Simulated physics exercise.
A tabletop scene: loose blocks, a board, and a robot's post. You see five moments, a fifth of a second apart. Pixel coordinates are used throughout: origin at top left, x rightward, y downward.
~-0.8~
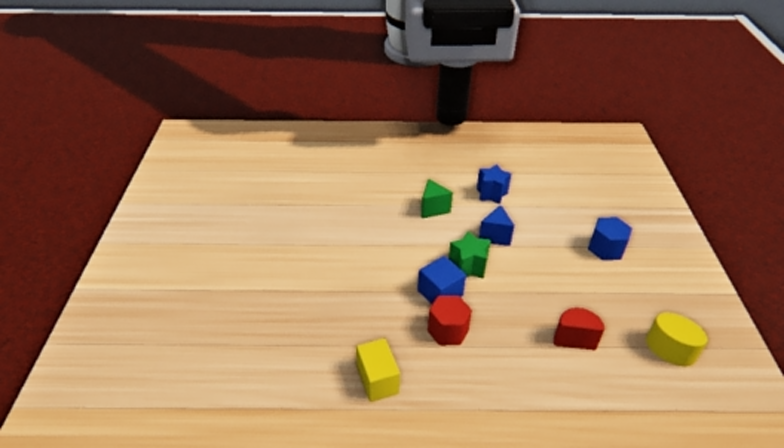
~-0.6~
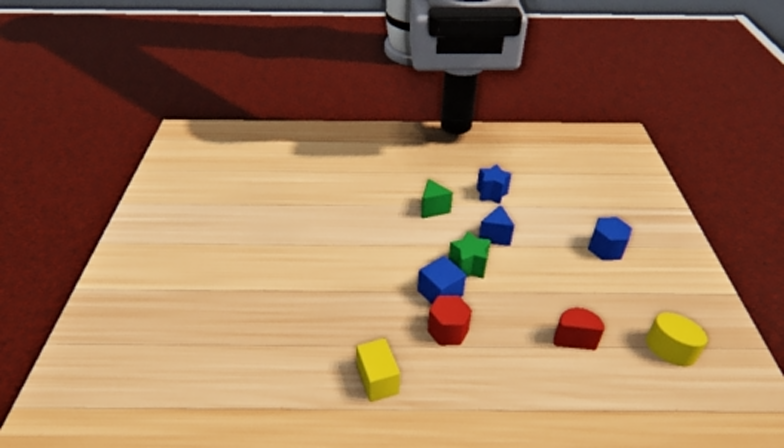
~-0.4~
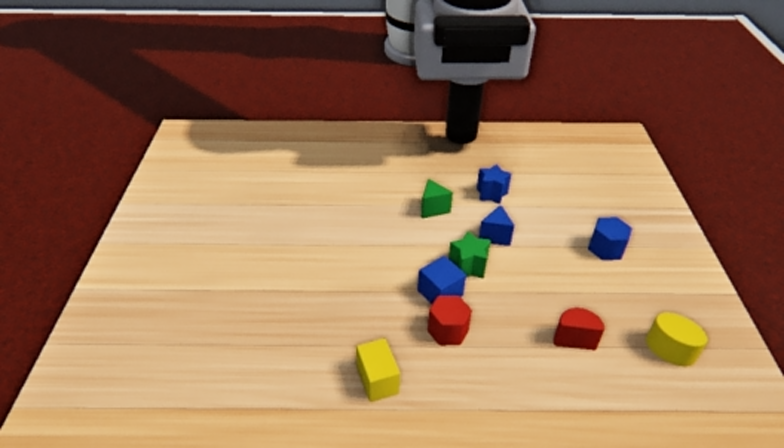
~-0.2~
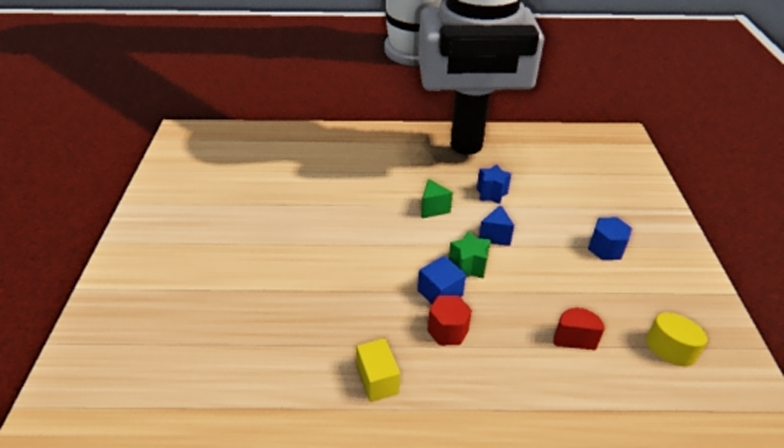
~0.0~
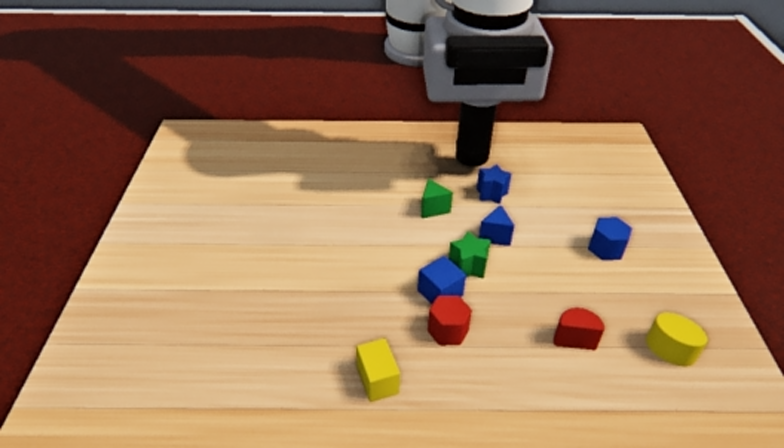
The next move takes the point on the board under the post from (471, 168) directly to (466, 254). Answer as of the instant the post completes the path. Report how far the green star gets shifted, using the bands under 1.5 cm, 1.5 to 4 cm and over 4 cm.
If I had to pick, the green star travels from 1.5 to 4 cm here.
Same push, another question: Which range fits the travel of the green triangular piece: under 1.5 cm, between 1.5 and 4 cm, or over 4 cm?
Less than 1.5 cm.
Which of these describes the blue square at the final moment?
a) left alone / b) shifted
a: Left alone.
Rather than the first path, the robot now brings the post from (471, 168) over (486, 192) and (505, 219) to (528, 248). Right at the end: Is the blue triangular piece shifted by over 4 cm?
My answer is no.
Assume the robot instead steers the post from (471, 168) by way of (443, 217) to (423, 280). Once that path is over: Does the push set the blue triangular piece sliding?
No, that is not how it ends up.
The first path, step by step. One third of the way, post at (470, 184); blue star at (501, 181), turned 45° anticlockwise.
Two thirds of the way, post at (469, 212); blue star at (503, 184), turned 70° anticlockwise.
At the end, post at (467, 243); green triangular piece still; blue square still; green star at (475, 262), turned 10° anticlockwise; blue star at (503, 184), turned 70° anticlockwise; blue triangular piece at (501, 220), turned 30° anticlockwise.
